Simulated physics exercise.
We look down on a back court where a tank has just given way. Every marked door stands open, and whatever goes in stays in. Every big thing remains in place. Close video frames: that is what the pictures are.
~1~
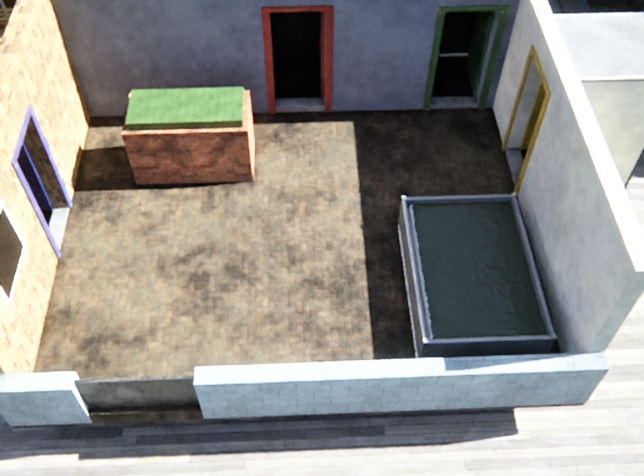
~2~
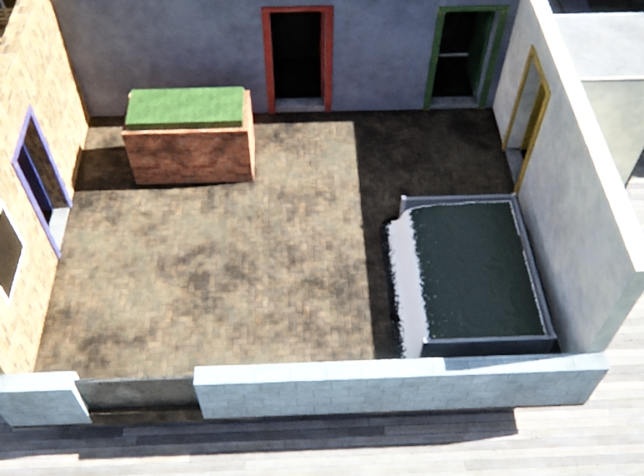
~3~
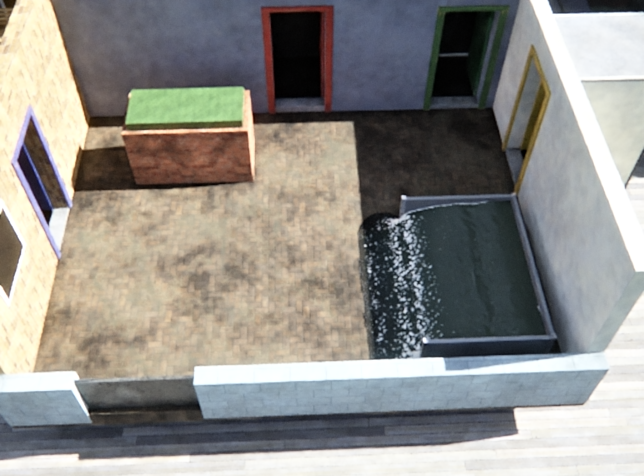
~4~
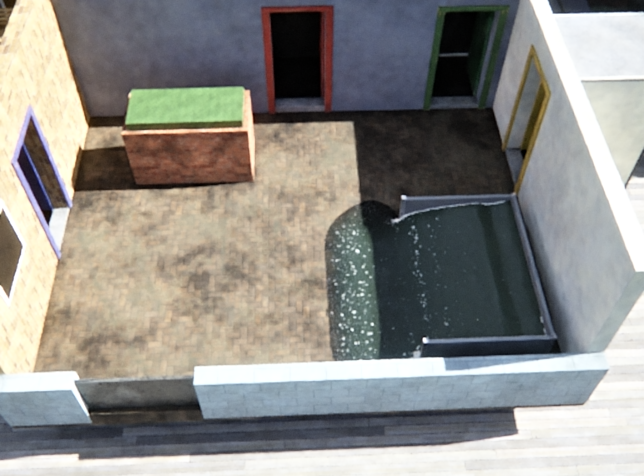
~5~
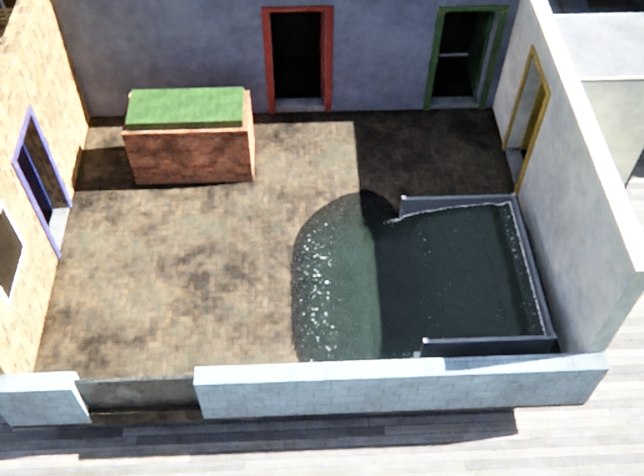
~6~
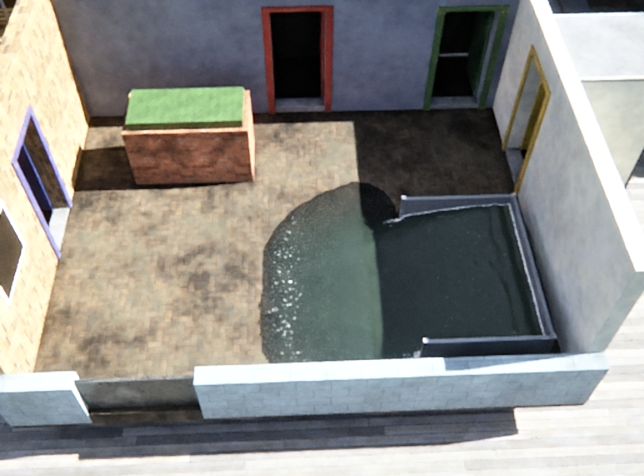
Dark water burst from the left side of a tank in the corner of a walled court, first as a white, foamy edge, then spread left across the brown floor in a widening, rounded pool.
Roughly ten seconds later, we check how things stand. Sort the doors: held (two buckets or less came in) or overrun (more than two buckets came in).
Sorted: Red door held, yellow door held, green door held, blue door overrun.
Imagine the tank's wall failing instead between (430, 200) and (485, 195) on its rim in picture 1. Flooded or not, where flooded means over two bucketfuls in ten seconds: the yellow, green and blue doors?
As I see it, the yellow door overshoots, while the green door overshoots and the blue door undershoots.
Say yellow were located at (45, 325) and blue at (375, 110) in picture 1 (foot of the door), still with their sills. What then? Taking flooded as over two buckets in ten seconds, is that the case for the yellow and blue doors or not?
Yellow door: Exceeds the limit. Blue door: Falls short.
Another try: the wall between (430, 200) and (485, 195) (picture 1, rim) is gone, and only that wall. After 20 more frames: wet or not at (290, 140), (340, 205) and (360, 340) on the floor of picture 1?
Result, in sequence: Sodden, spared by the spill, spared by the spill.
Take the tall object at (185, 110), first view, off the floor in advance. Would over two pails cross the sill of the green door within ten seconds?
On the rerun the green door stays inside the limit.
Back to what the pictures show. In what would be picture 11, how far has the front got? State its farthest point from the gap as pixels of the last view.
I'd say near (120, 327).
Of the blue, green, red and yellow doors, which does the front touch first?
The blue door, I reckon.
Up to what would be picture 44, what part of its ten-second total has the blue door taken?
Near 85 per cent, give or take.
A moment on, water covers 40 % of the floor; the red door not reached, the yellow door not reached, the green door not reached, the blue door not reached.
Next, water covers 60 % of the floor; the red door not reached, the yellow door not reached, the green door not reached, the blue door not reached.
Then, water covers 65 % of the floor; the red door wet at the sill, nothing in, the yellow door not reached, the green door not reached, the blue door over two buckets in.
Later, water covers 75 % of the floor; the red door wet at the sill, nothing in, the yellow door not reached, the green door not reached, the blue door far over two buckets in.
In the end, water covers 100 % of the floor; the red door wet at the sill, nothing in, the yellow door wet at the sill, nothing in, the green door wet at the sill, nothing in, the blue door far over two buckets in.
